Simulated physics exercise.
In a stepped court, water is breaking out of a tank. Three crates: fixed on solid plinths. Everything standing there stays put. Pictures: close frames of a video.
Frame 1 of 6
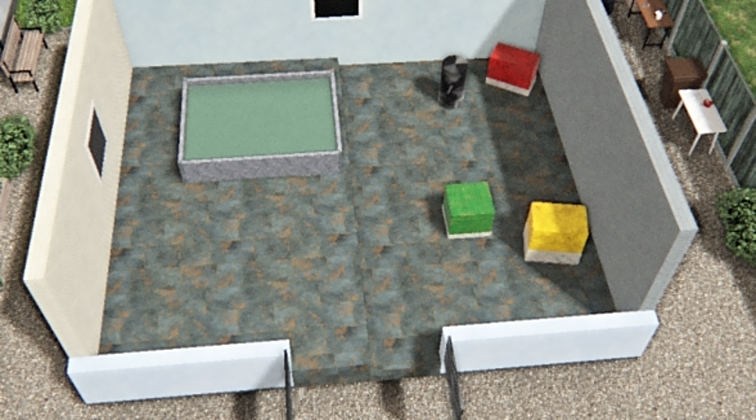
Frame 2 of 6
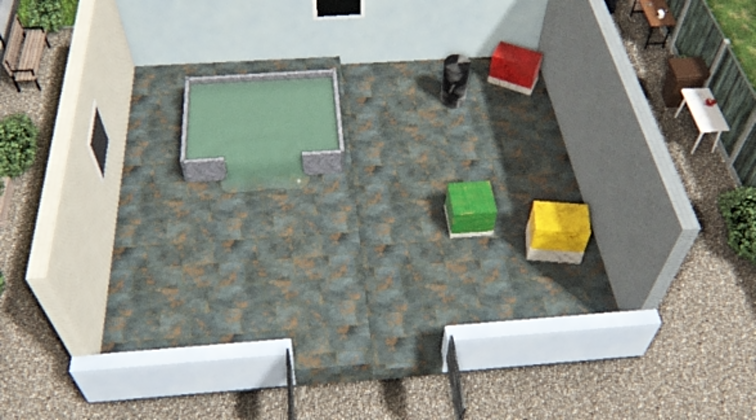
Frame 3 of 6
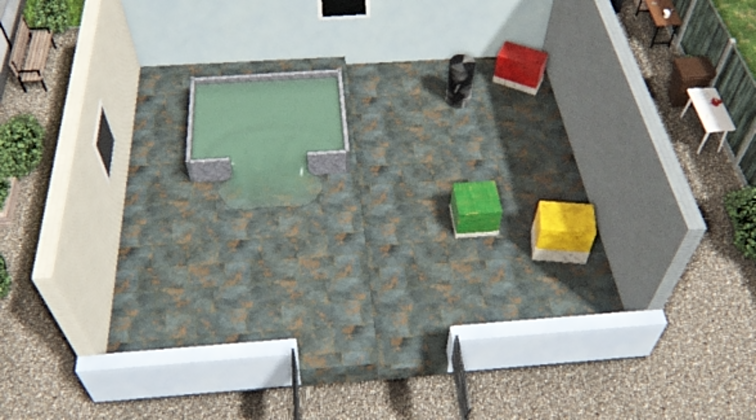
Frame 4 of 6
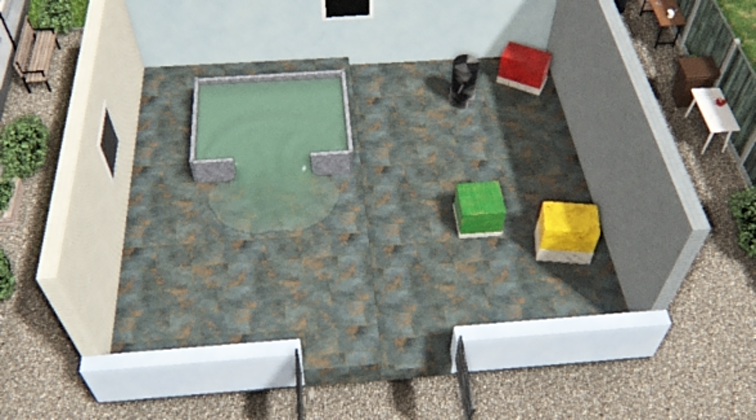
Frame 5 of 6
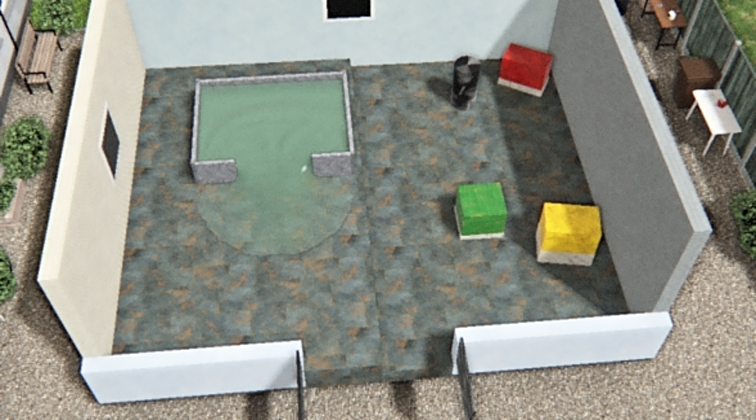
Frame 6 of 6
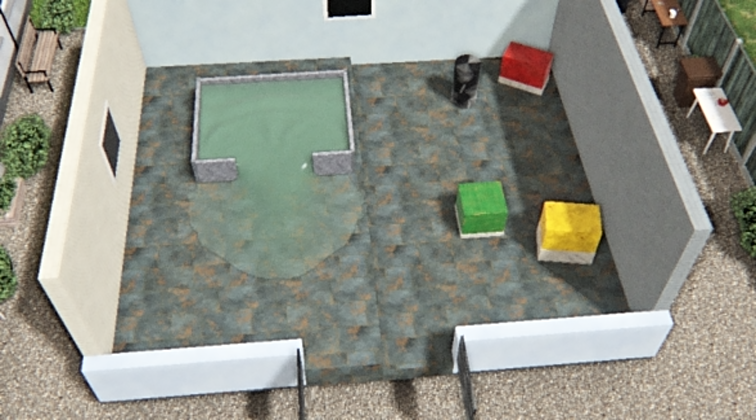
In a walled court with a patterned stone floor, a low tank of green water stands whole, then its front wall opens at the middle and water pours out, spreading in a widening rounded sheet left of three crates.
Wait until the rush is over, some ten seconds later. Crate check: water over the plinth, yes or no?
Yellow crate no, green crate no, red crate no.
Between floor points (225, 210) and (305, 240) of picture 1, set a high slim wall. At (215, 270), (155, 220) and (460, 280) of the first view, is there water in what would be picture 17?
Taking the three spots in order: Spared, soaked, soaked.
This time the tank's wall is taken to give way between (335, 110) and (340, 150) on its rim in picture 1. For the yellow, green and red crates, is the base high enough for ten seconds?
Result: Yellow crate is not reached; green crate is swamped; red crate is swamped.
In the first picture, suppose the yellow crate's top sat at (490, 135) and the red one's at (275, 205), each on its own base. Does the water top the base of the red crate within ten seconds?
Answer: Red crate gets flooded.
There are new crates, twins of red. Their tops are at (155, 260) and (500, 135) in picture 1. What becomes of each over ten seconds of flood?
Crate one is touched by the flood; crate two avoids the flood.
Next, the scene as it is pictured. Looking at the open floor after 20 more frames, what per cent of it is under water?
Roughly 35 percent, I'd say.
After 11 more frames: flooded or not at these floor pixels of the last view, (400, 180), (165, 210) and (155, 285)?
Going through them one by one, the first is spared, the second spared and the third waterlogged.
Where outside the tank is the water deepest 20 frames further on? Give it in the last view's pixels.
(123, 369).
A moment on, water covers 20 % of the floor; the yellow crate not reached, the green crate not reached, the red crate not reached.
Next, water covers 30 % of the floor; the yellow crate not reached, the green crate not reached, the red crate not reached.
Then, water covers 35 % of the floor; the yellow crate not reached, the green crate water round its plinth, the red crate not reached.
Later, water covers 50 % of the floor; the yellow crate water round its plinth, the green crate water round its plinth, the red crate not reached.
In the end, water covers 65 % of the floor; the yellow crate stayed above the water, the green crate stayed above the water, the red crate stayed above the water.
